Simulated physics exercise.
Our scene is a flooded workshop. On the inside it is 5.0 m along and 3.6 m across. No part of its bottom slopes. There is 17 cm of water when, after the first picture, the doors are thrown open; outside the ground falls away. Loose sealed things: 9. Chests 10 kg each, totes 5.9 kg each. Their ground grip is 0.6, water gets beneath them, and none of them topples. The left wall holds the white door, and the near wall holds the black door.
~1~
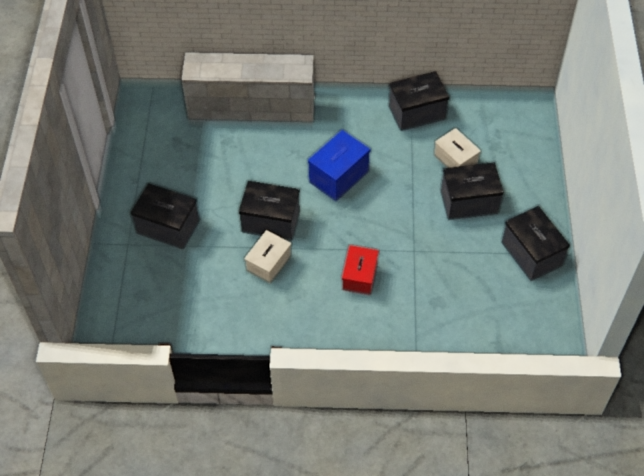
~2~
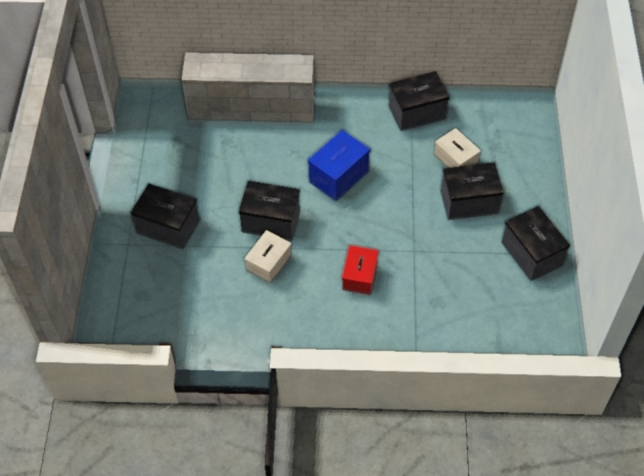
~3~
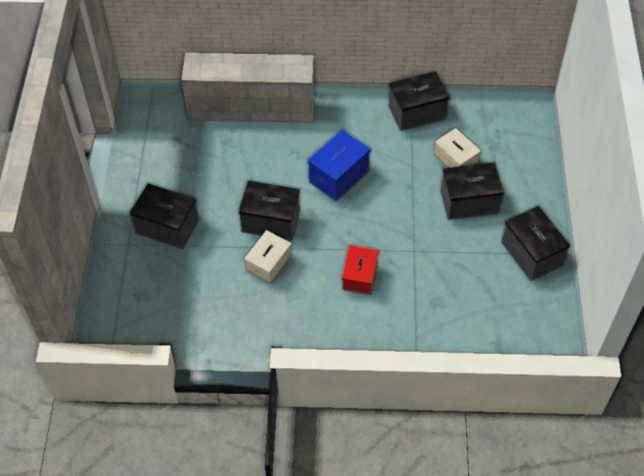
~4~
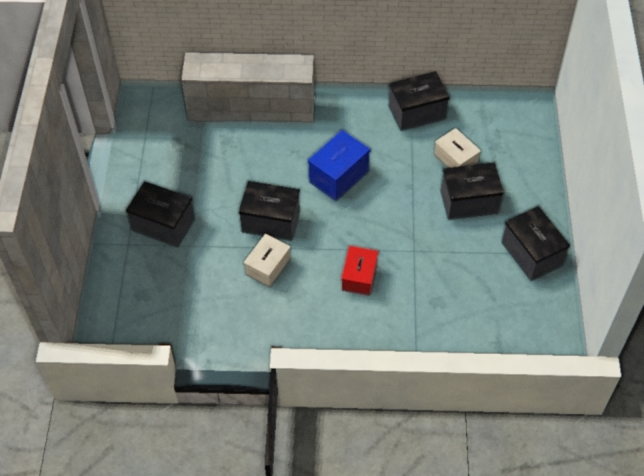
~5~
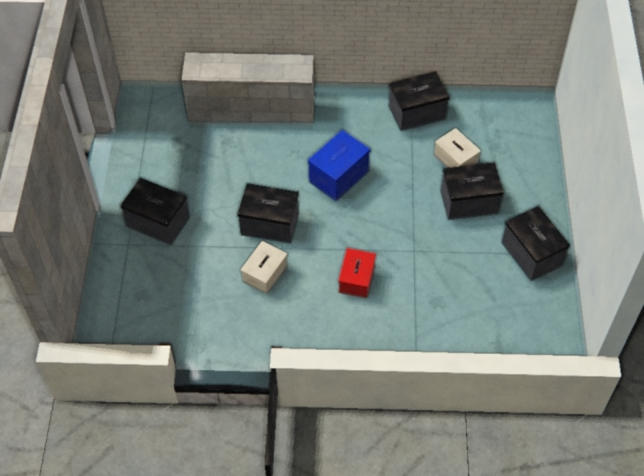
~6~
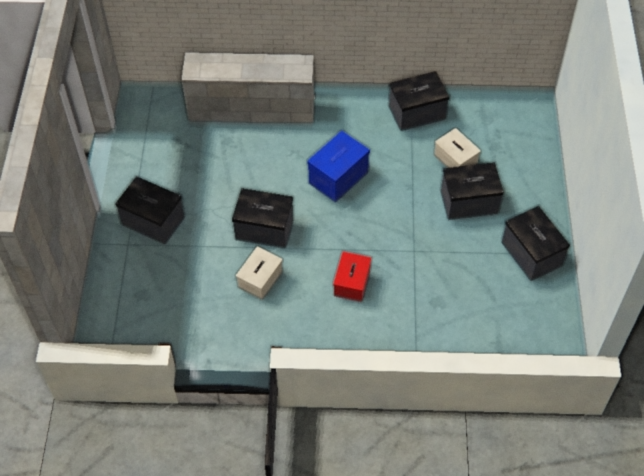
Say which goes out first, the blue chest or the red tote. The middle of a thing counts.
Red.
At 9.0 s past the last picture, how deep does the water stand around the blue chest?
Near 9 cm deep.
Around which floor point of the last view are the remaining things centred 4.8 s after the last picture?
Near (324, 227).
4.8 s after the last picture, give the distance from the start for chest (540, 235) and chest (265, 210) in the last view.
In turn they sit 40 cm and 120 cm away.
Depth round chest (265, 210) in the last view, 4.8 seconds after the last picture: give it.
Around 13 centimetres.
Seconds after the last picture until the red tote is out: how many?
Close to 5.0 s, I'd say.
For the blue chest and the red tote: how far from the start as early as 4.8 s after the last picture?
Close to 140 and 150 centimetres by then.
Then, 1.0 s after the last picture the blue chest is near (322, 163), 0.2 m from its start, afloat; the red tote is near (335, 278), 0.3 m from its start, afloat; 0 of 9 are out; 9 afloat.
Then, 4.8 s after the last picture the blue chest is near (215, 169), 1.3 m from its start, afloat; the red tote is near (231, 360), 1.6 m from its start, afloat; 2 of 9 are out; 7 afloat.
Then, 9.0 s after the last picture the blue chest is near (143, 158), 2.1 m from its start, afloat; the red tote has gone out (5.0 s after the last picture); 3 of 9 are out; 6 afloat.
Then, 13.0 s after the last picture the blue chest has gone out (10.5 s after the last picture); the red tote has gone out (5.0 s after the last picture); 4 of 9 are out; 4 afloat.
